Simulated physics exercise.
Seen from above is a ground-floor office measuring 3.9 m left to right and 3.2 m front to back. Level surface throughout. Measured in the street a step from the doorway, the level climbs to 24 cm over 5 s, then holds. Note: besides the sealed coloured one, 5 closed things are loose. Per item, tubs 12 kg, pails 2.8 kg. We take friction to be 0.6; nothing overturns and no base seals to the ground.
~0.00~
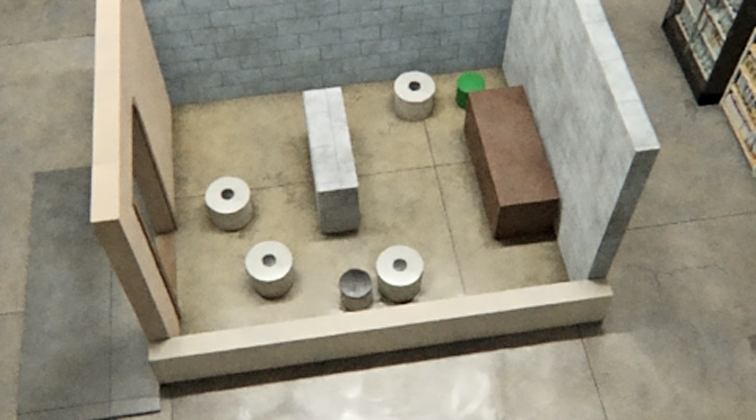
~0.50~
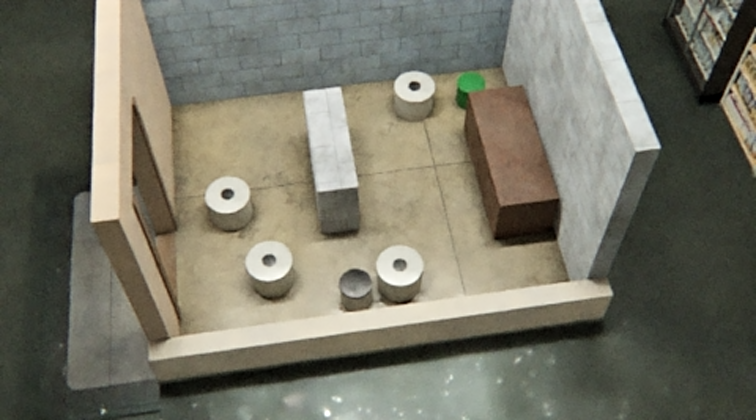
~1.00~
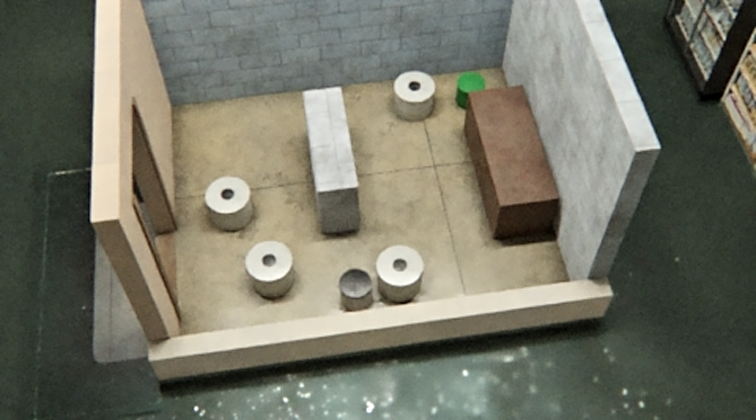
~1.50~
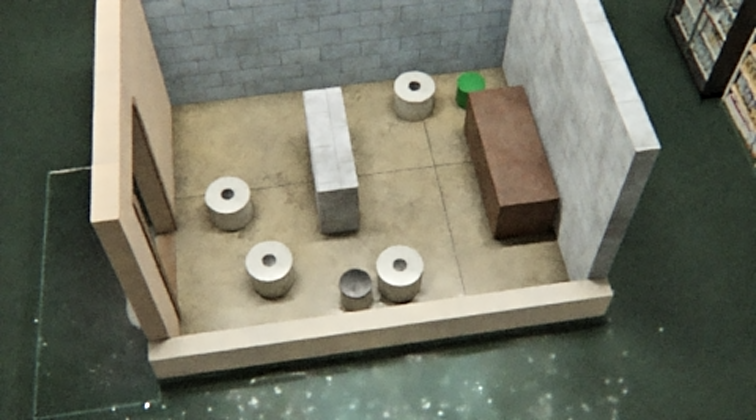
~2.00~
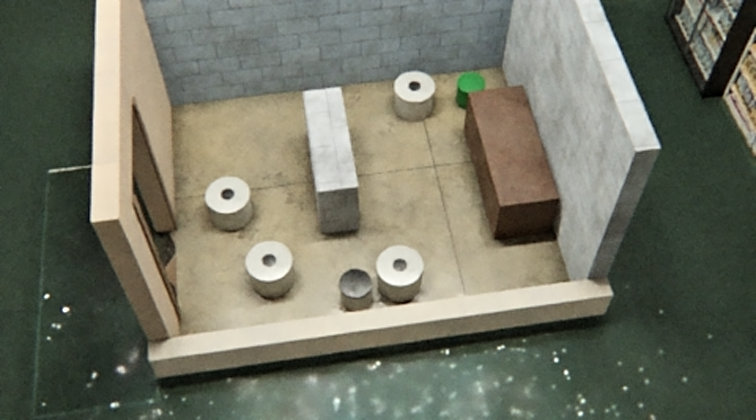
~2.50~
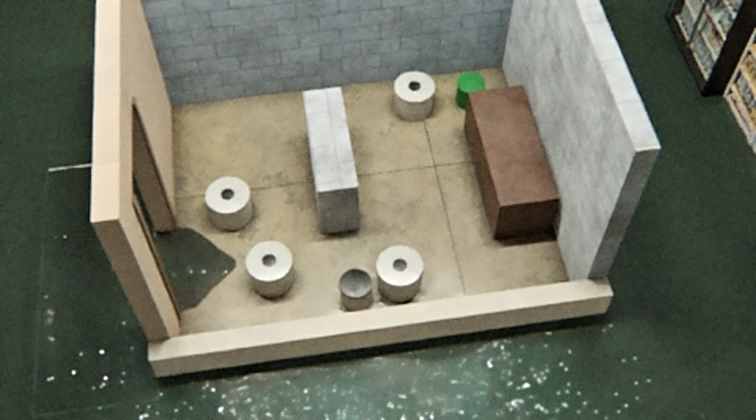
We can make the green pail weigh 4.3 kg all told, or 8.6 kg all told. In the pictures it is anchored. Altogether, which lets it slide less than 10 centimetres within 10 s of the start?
I would say it takes the heavier mass.
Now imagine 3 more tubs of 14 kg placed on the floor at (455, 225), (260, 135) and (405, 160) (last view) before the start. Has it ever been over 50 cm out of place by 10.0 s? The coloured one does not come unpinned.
In turn: More, less, under.
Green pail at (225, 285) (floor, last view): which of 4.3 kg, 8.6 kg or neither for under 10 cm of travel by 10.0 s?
Result: Both fail.
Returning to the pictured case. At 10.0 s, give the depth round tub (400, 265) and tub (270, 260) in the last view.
First about 18 cm, second about 18 cm.
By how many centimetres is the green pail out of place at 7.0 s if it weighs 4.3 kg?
It would be some 0 cm from its spot.
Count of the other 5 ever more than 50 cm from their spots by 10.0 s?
That makes 4.
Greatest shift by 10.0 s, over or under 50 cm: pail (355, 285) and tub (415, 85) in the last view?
First above the mark, second within the mark.
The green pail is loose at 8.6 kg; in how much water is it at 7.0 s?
Roughly 0 cm.
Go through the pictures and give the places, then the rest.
The green pail at (471, 83), on the bottom; water covers 0.0 m2; 0 of 6 have shifted, in the first picture.
The green pail at (471, 83) rests on the ground; water covers 0.0 m2; 0 of 6 have shifted, in the second picture.
The green pail at (471, 83) rests on the ground; water covers 0.0 m2; 0 of 6 have shifted, in the third picture.
The green pail at (471, 83), on the bottom; water covers 0.0 m2; 0 of 6 have shifted, in the fourth picture.
The green pail at (471, 83) rests on the ground; 0.0 m2 under water; 0 of 6 have shifted, in the fifth picture.
The green pail at (471, 83) rests on the ground; 0.3 m2 under water; 0 of 6 have shifted, in the sixth picture.
After 3.5 s the green pail would be 0 cm from its start with 4.3 kg and 0 cm from its start with 8.6 kg; 0 cm of water round it then.
After 4.5 s the green pail would be 0 cm from its start with 4.3 kg and 0 cm from its start with 8.6 kg; 0 cm of water round it then.
After 7.0 s the green pail would be 0 cm from its start with 4.3 kg and 0 cm from its start with 8.6 kg; 0 cm of water round it then.
After 10.0 s the green pail would be 24 cm from its start with 4.3 kg and 1 cm from its start with 8.6 kg; 9 cm of water round it then.
